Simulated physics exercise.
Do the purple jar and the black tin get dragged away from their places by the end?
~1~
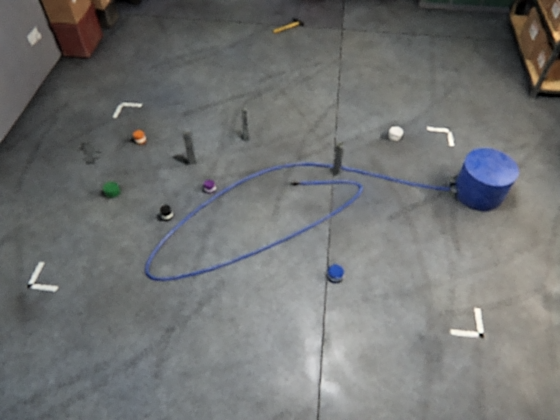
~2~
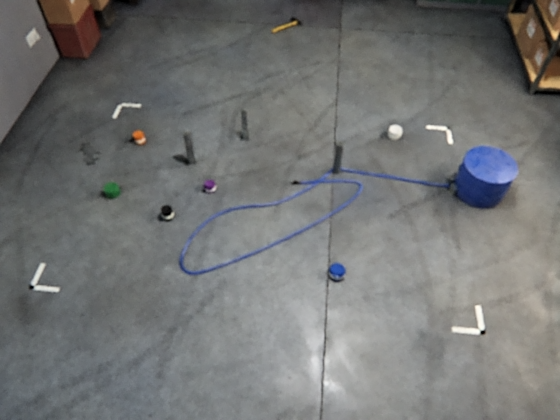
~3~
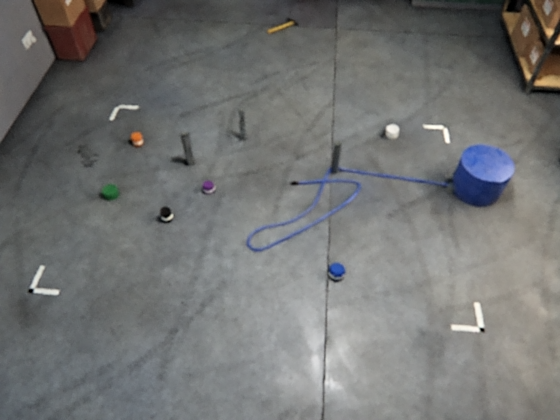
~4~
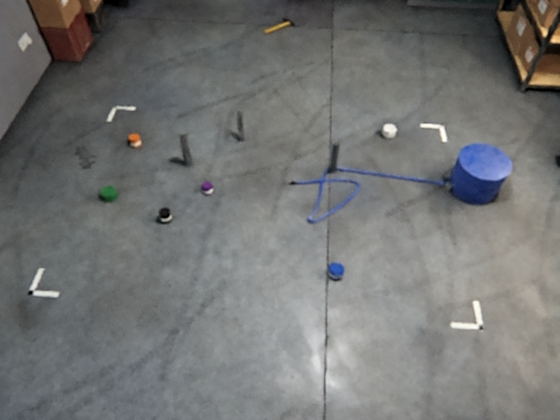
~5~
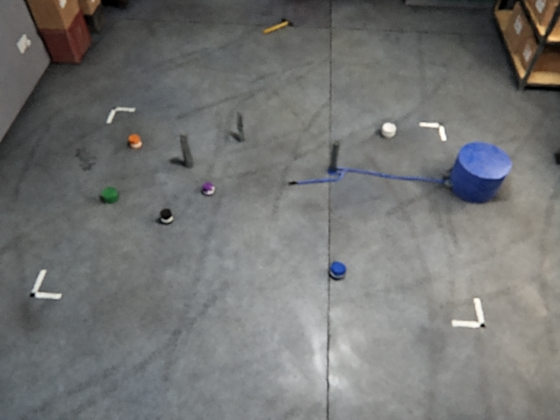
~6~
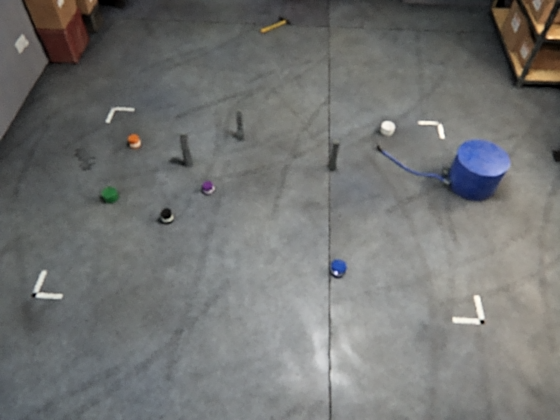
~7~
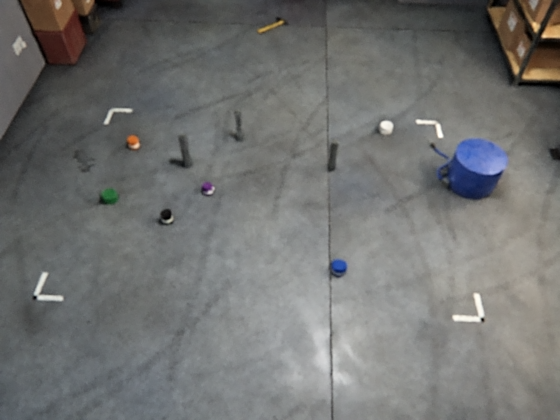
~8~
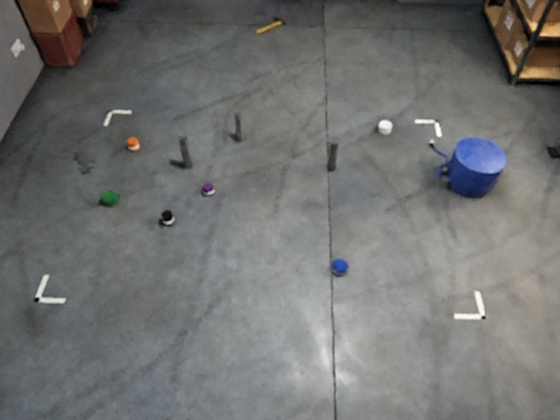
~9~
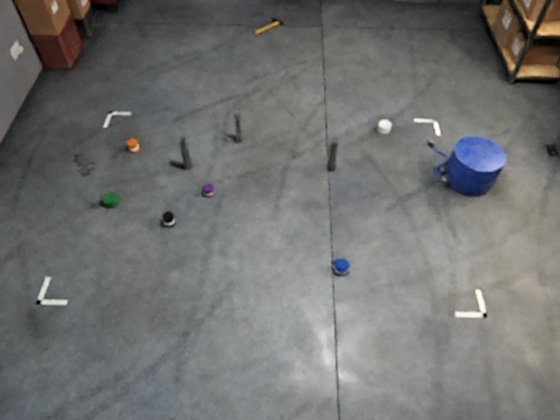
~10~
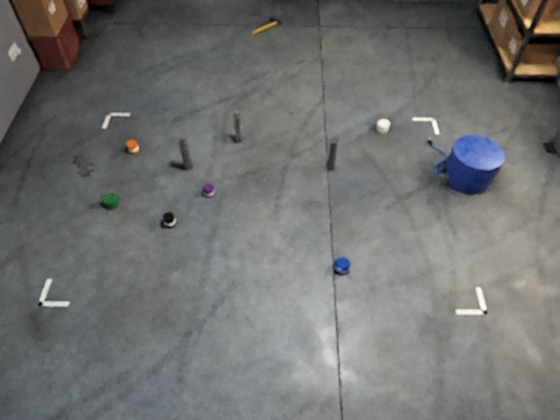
No, the purple jar and the black tin both end up standing essentially where they began.
In this clip, a looped blue cable lying on a gray floor among dark posts and six small colored containers is drawn rightward into a blue drum, its loop shrinking until only a short end sticks out, while the containers stay put.
